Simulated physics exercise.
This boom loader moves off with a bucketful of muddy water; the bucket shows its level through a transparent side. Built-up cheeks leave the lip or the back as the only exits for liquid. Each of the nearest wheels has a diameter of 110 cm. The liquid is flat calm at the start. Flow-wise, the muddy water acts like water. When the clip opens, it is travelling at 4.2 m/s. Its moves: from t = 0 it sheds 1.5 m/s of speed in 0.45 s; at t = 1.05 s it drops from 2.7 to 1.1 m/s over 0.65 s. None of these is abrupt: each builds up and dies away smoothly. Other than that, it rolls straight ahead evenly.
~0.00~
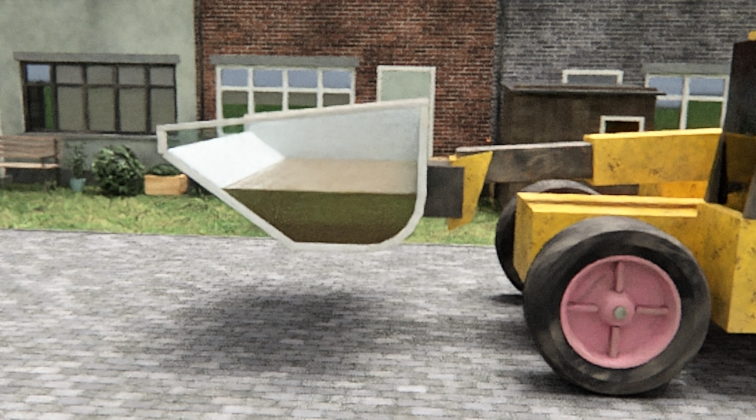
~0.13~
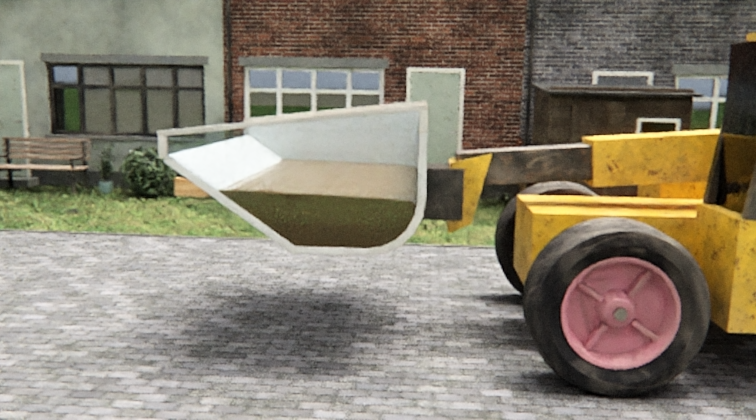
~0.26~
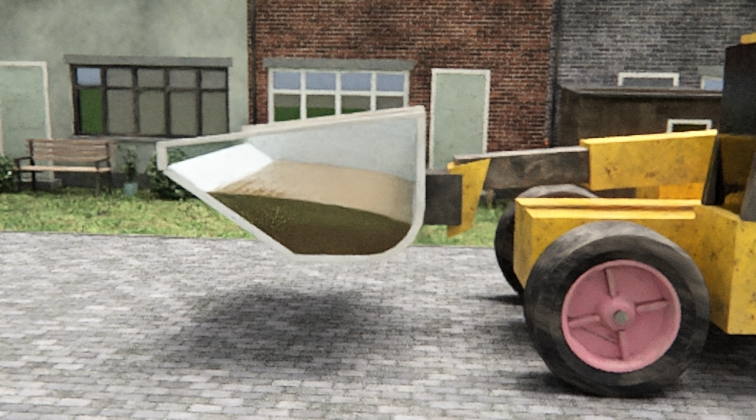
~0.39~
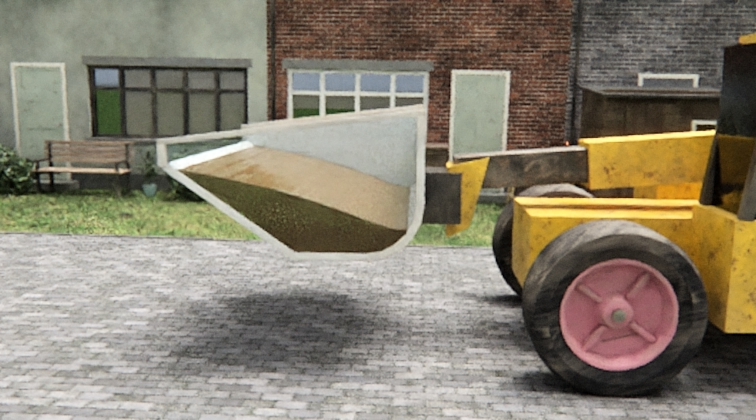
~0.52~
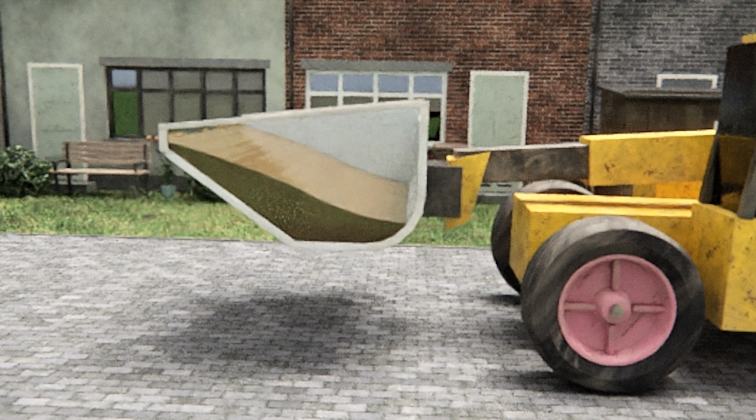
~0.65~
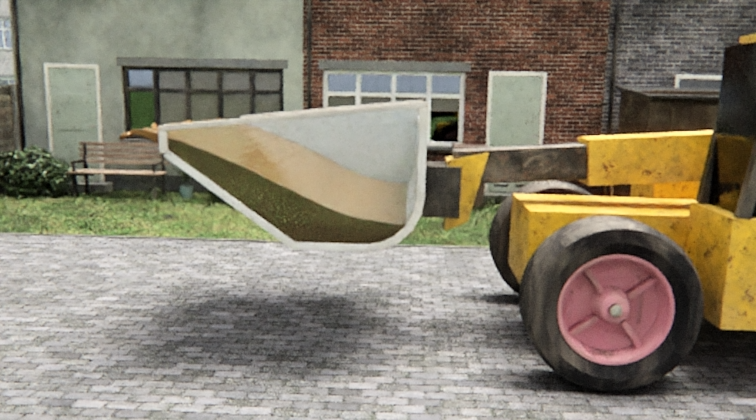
Muddy water in the rolling loader's bucket surges left, climbs the front and slops over the lip.
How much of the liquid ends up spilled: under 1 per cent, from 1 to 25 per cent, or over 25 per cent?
From 1 to 25 per cent.
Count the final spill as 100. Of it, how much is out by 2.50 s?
By that time, around 100 percent of it is out.
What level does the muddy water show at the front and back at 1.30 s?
Level, front = 24 cm; level, back = 38 cm.
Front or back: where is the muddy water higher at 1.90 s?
Tilt: Towards the forward end.
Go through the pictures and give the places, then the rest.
In the first picture, the surface is at (298, 191) near the front wall; the surface is at (402, 195) near the back wall; the lip is at (167, 150); the front is on the left.
In the second picture, the surface is at (298, 195) near the front wall; the surface is at (402, 201) near the back wall.
In the third picture, the surface is at (298, 201) near the front wall; the surface is at (401, 221) near the back wall.
In the fourth picture, the surface is at (298, 198) near the front wall; the surface is at (401, 231) near the back wall.
In the fifth picture, the surface is at (299, 190) near the front wall; the surface is at (401, 224) near the back wall; muddy water has begun to come out.
In the sixth picture, the surface is at (298, 195) near the front wall; the surface is at (401, 225) near the back wall; the lip is at (168, 150); muddy water is coming out, 4 per cent so far.
Then, 1.30 s in, the surface stands 38 cm at the back and 24 cm at the front; 10 per cent is out, over the front.
Then, 1.90 s in, the surface stands 19 cm at the back and 30 cm at the front; 10 per cent is out, over the front.
Then, 2.50 s in, the surface stands 33 cm at the back and 26 cm at the front; 14 per cent is out, over the front.
Then, 4.59 s in, 14 per cent is out, over the front, 87 of 611 litres.
